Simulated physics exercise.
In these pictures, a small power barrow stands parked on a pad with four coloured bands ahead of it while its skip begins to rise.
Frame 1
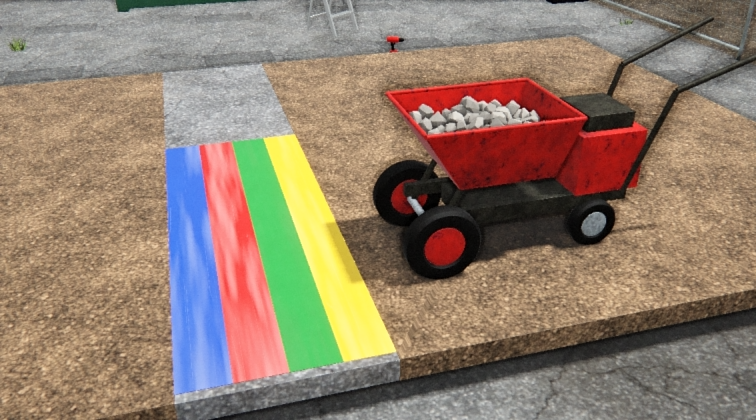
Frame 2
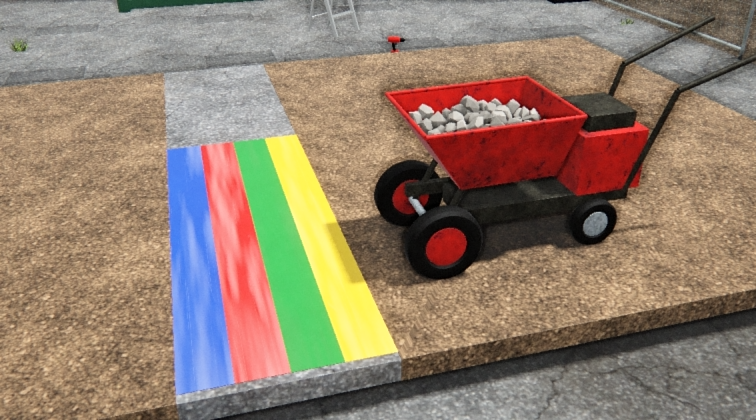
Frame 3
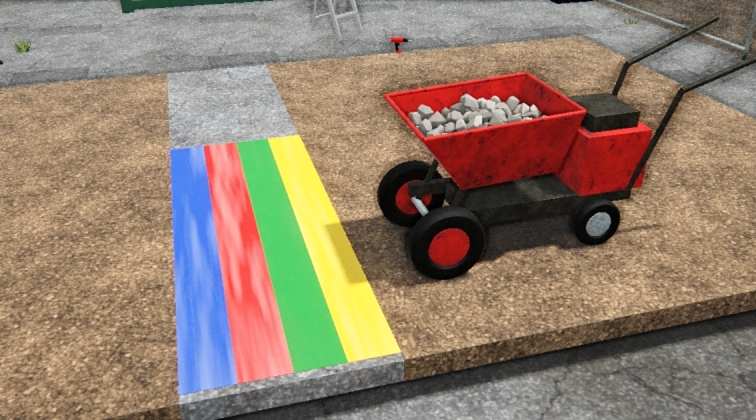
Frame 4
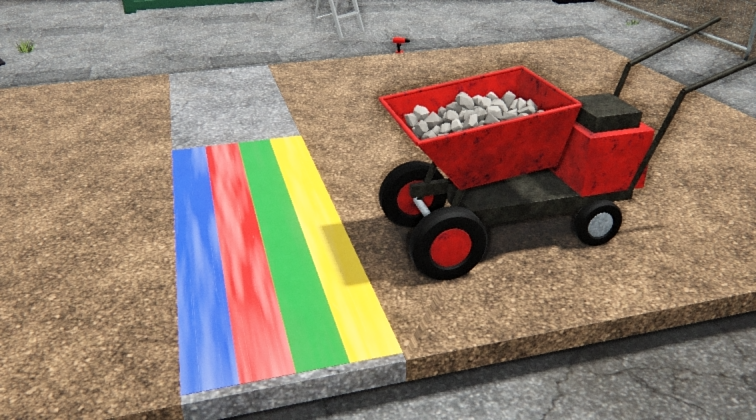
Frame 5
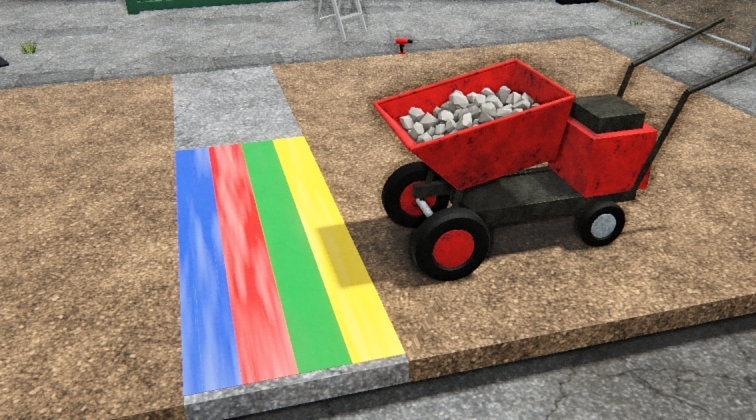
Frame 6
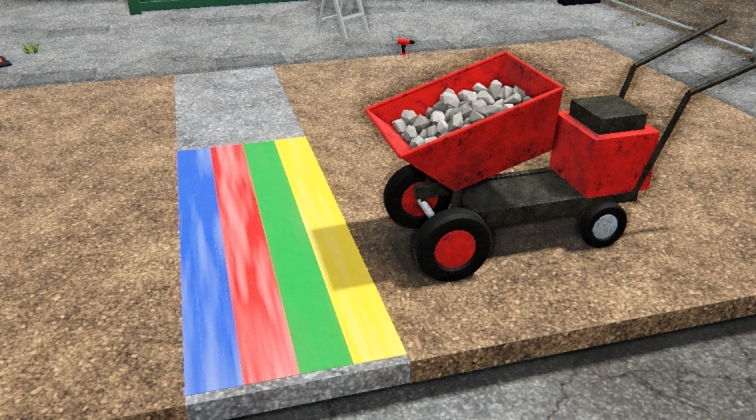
The red skip of a small barrow tilts forward toward the coloured bands, carrying grey stones.
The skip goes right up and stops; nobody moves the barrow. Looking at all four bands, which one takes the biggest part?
That would be the green band.
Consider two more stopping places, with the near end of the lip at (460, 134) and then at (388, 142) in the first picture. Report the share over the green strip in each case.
40 % and 10 %.
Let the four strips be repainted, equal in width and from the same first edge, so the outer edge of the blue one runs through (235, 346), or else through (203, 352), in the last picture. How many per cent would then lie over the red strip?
About 30 per cent first, then about 40 per cent.
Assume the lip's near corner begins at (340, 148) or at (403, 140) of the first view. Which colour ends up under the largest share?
Going by the pictures, the first try gives the strip in blue and the second gives the red strip.
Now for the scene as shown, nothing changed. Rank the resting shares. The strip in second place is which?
Second: Red.
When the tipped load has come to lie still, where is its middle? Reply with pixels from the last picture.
Somewhere close to (276, 271) in the last picture.
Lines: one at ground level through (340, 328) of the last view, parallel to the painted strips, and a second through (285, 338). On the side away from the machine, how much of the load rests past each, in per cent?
Estimate, first then second: 90 %, 40 %.
Soon, skip tipped steeply; all in the skip.
A while on, skip tipped right over; most in the skip; about a quarter over the green strip; a stray few over the red strip.
Towards the end, skip tipped right over; a small part in the skip; a stray few over the yellow strip; about half over the green strip; about a quarter over the red strip; a small part over the blue strip; a stray few off the paint.
Finally, skip tipped right over; a small part in the skip; a small part over the yellow strip; about half over the green strip; about a quarter over the red strip; a small part over the blue strip; a stray few off the paint.
